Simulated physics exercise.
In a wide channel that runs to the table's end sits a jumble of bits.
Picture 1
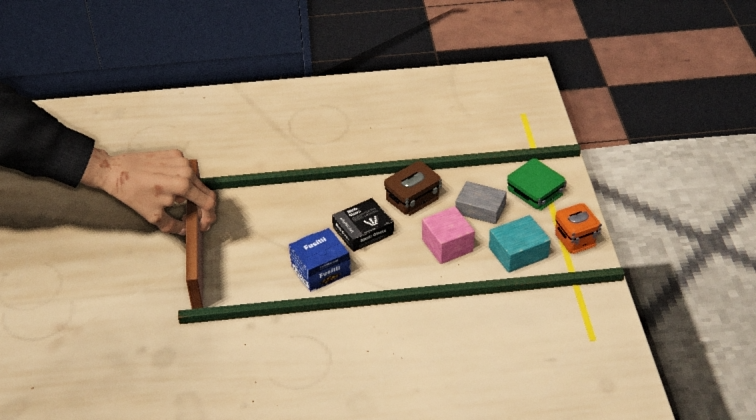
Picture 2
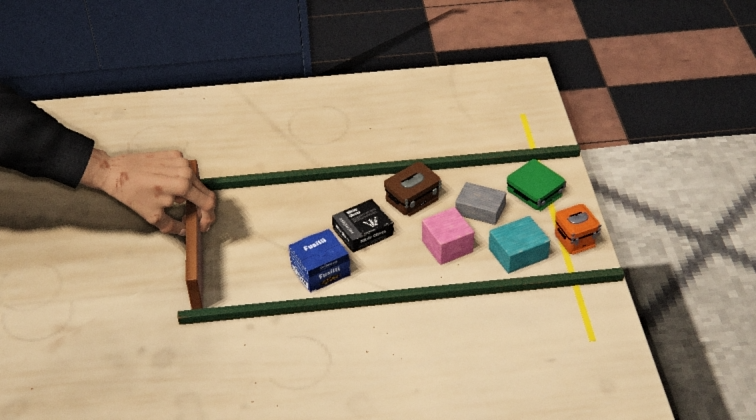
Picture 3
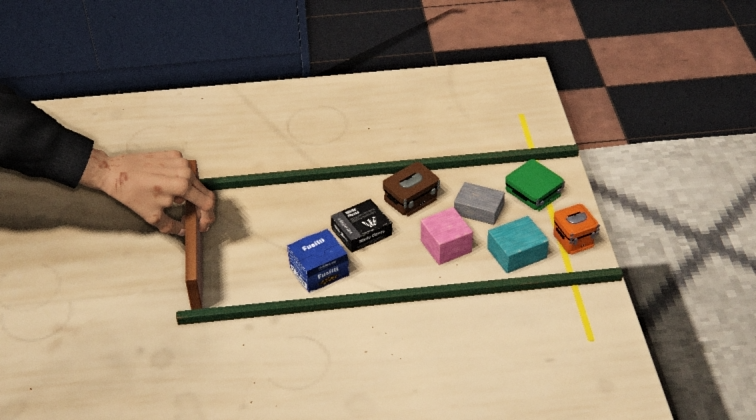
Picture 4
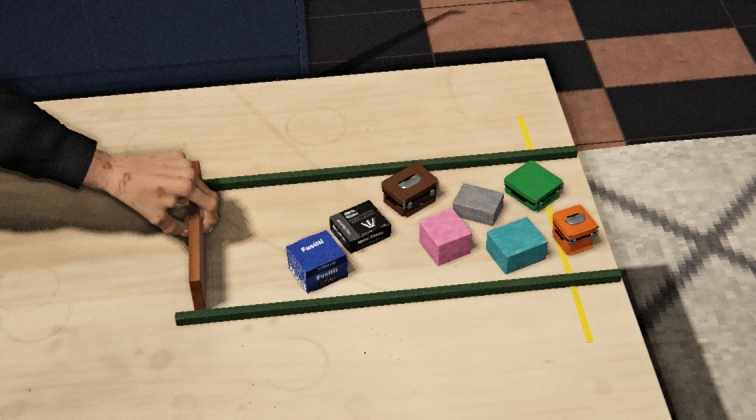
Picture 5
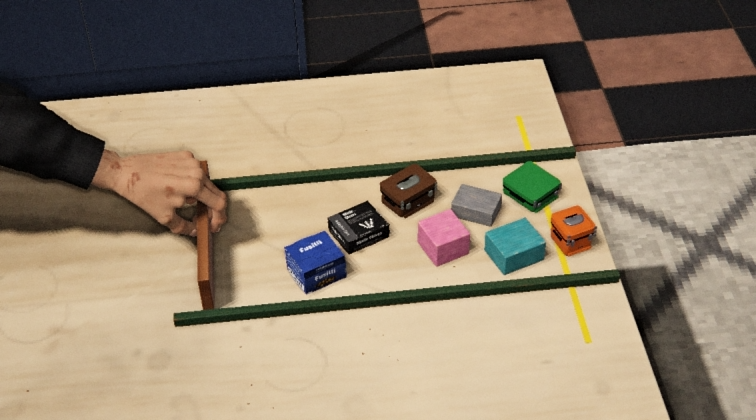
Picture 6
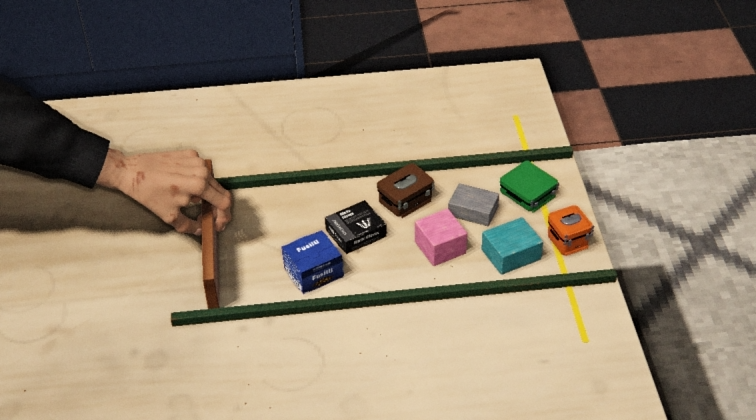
On a wooden tabletop between two green rails, a hand held a brown board upright behind a scatter of small coloured boxes, then slid it slightly right while the boxes stayed put.
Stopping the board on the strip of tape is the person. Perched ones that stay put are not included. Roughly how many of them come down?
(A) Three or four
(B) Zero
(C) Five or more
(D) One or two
The answer is C.
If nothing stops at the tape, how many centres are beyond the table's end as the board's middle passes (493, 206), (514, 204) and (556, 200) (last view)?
2; 2; 5.
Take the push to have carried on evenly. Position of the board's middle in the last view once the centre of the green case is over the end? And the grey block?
Near (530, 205), then near (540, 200).
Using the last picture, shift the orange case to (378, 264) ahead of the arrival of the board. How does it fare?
Here it goes off.
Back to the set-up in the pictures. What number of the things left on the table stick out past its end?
In total, 1 of them.
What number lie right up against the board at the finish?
It touches 3.
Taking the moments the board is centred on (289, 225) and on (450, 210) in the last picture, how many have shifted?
By the first moment it's 1, by the second it's 8.
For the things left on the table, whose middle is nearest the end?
Result: Black box.
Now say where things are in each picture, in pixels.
In the first picture, orange case (576, 229); green case (536, 186); turquoise block (519, 244); board (195, 233); tape (555, 216).
In the second picture, green case (535, 187); board (195, 233).
In the third picture, turquoise block (518, 244); black box (361, 225).
In the fourth picture, orange case (574, 231); pink block (445, 237).
In the fifth picture, green case (531, 188); grey block (476, 205).
In the sixth picture, orange case (569, 231); green case (528, 188); turquoise block (512, 245); board (210, 233); tape (547, 218).
Soon after, none off yet; orange case at rest near (569, 231); green case at rest near (528, 188); turquoise block at rest near (512, 245).
Then, none off yet; orange case moved about its own width near (599, 230); green case moved a little near (540, 183); turquoise block moved about its own width near (562, 243).
At rest, the number that fall off is five or more; fallen, pink block, grey block, turquoise block, green case and orange case.
